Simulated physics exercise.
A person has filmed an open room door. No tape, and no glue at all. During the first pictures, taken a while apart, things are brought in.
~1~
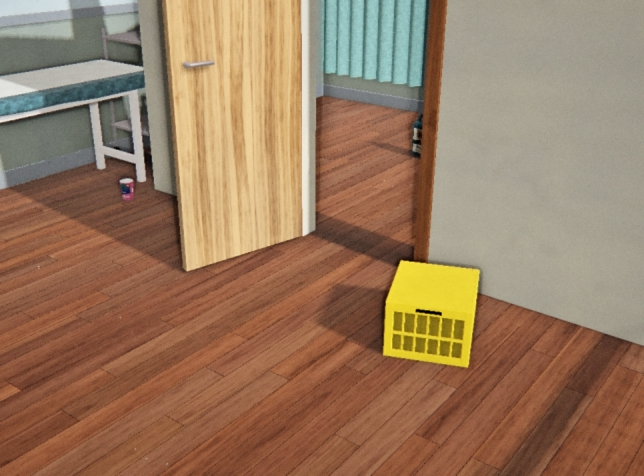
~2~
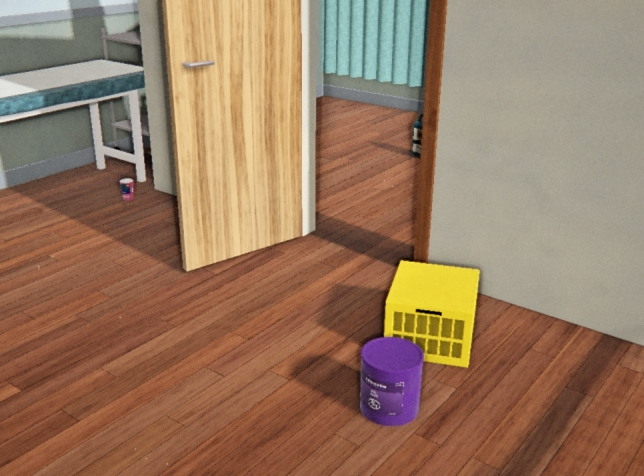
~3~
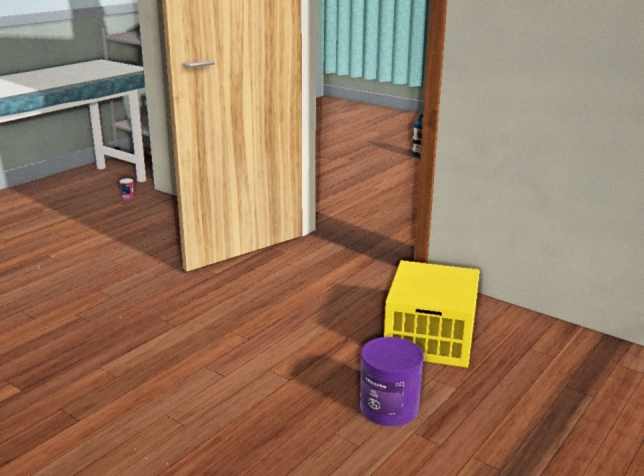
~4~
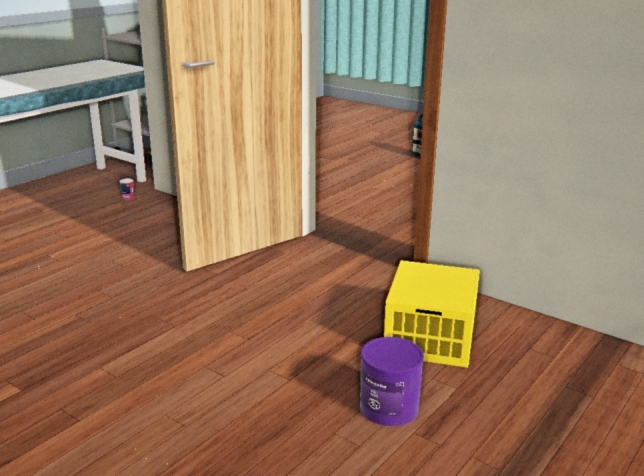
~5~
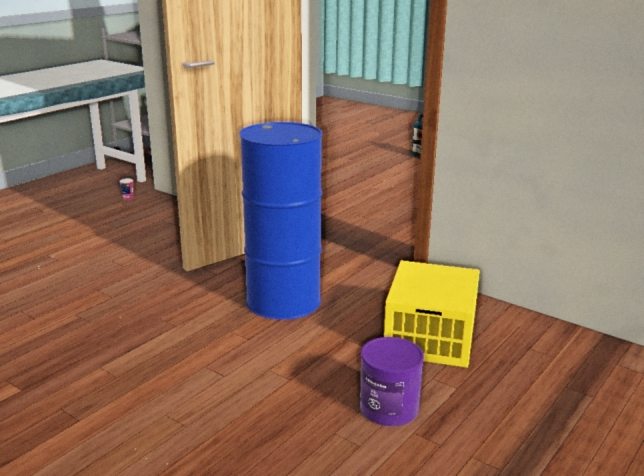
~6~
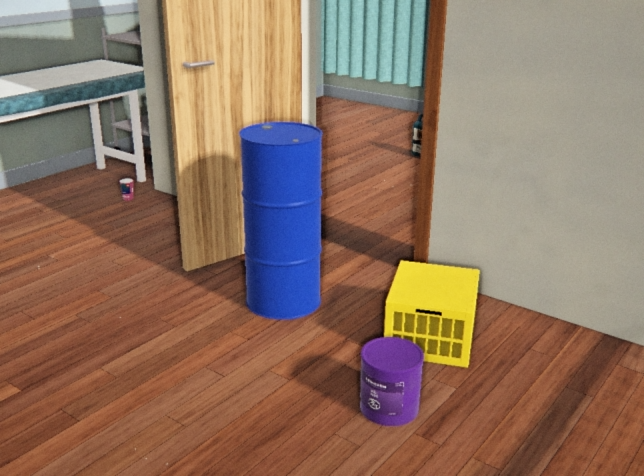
In a wood-floored room with a door standing wide open, a yellow crate sat near the doorway; a purple pail appeared in front of it, then a tall blue drum appeared by the still door.
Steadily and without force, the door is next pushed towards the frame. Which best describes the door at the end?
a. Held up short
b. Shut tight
Held up short (a).
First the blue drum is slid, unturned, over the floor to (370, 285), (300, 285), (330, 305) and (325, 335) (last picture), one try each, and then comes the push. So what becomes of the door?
Door, in order of tries: Obstructed, obstructed, obstructed, fully closed.
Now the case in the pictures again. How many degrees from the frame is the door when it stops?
Near 70° open.
Then, 0.50 s after the last picture, door at 94°.
Then, 0.80 s after the last picture, door at 79°.
At rest, door at 72°; all 3 in place. Seen from the same camera at the end, blue drum near (285, 221).
